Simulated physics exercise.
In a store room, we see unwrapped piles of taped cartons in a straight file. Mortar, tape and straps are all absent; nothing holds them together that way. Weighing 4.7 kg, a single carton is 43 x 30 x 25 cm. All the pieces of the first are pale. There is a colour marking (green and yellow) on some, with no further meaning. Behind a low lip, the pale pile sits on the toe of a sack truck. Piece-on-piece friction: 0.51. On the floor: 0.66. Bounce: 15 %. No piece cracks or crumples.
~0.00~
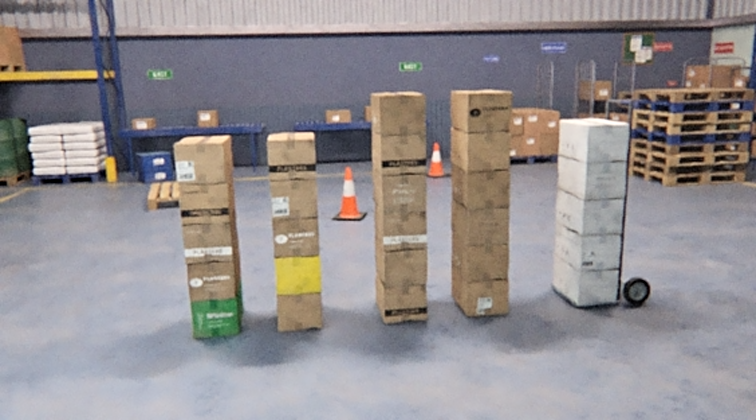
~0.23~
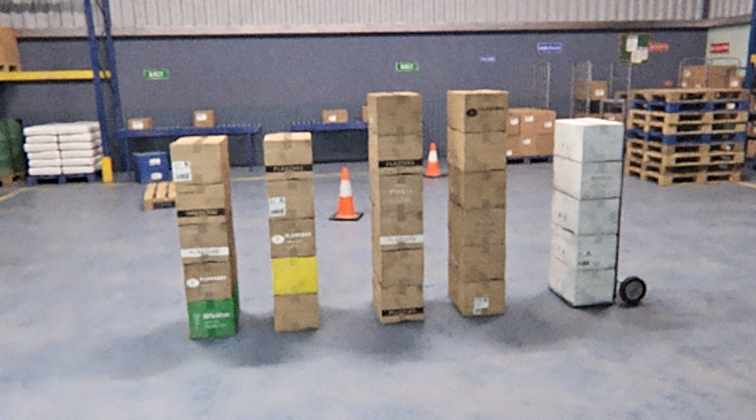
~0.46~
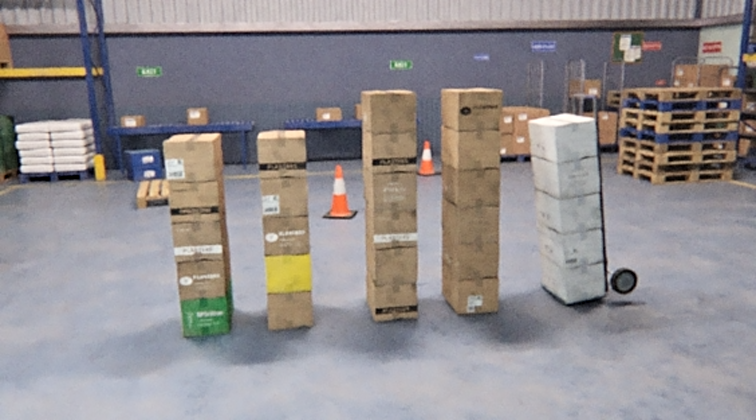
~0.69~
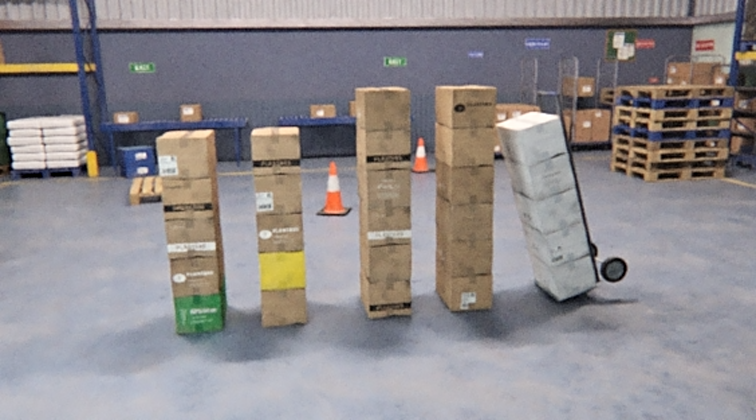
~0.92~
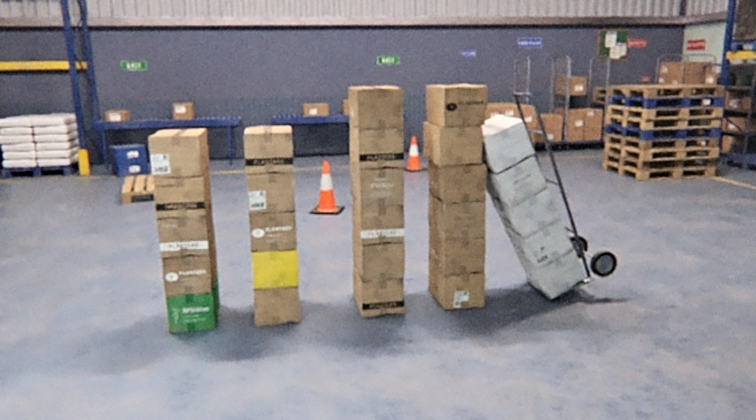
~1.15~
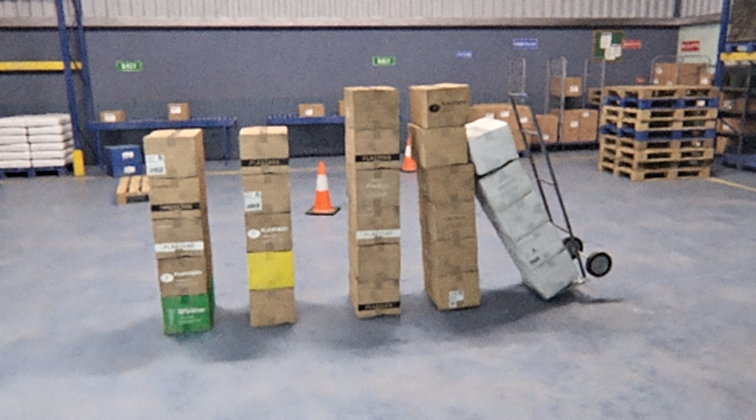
A pale stack of cartons on a sack truck, at the right end of a row of five, tilts leftward toward the four brown stacks beside it. Its upper part meets the nearest brown stack, whose upper cartons shift and lean slightly left, while the other three stay upright.
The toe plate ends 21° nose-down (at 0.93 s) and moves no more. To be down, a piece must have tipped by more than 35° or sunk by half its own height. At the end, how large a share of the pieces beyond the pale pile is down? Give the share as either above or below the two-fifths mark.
The share is above the two-fifths mark.
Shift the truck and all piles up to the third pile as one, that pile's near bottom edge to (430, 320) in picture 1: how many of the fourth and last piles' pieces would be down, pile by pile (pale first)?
Counts down: Fourth 5; last 5.
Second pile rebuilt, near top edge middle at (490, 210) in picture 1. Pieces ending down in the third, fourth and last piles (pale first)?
Then third 0, fourth 0, last 0.
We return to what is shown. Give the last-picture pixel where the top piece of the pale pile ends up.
Somewhere about (404, 211).
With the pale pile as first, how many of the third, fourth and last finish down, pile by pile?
Counts - third: 6, fourth: 5, last: 5.
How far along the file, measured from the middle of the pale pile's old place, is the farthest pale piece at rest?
Distance: Near 120 cm.
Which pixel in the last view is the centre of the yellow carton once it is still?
About pixel (211, 272).
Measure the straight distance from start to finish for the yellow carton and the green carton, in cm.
Yellow 40 cm, green 10 cm.
After 2.12 s, 5 of the pale pile down; none of the 22 other cartons down, 11 disturbed.
After 2.80 s, 5 of the pale pile down; 9 of the 22 other cartons down; yellow carton leaning 26°.
After 3.44 s, 5 of the pale pile down; 22 of the 22 other cartons down; yellow carton leaning 39°; green carton leaning 39°.
At rest (5.5 s), 5 of the pale pile down; 22 of the 22 other cartons down; yellow carton leaning 40°; green carton leaning 40°. That is 100 per cent. As the last picture would show them, middles, yellow carton near (211, 272), green carton near (171, 294).
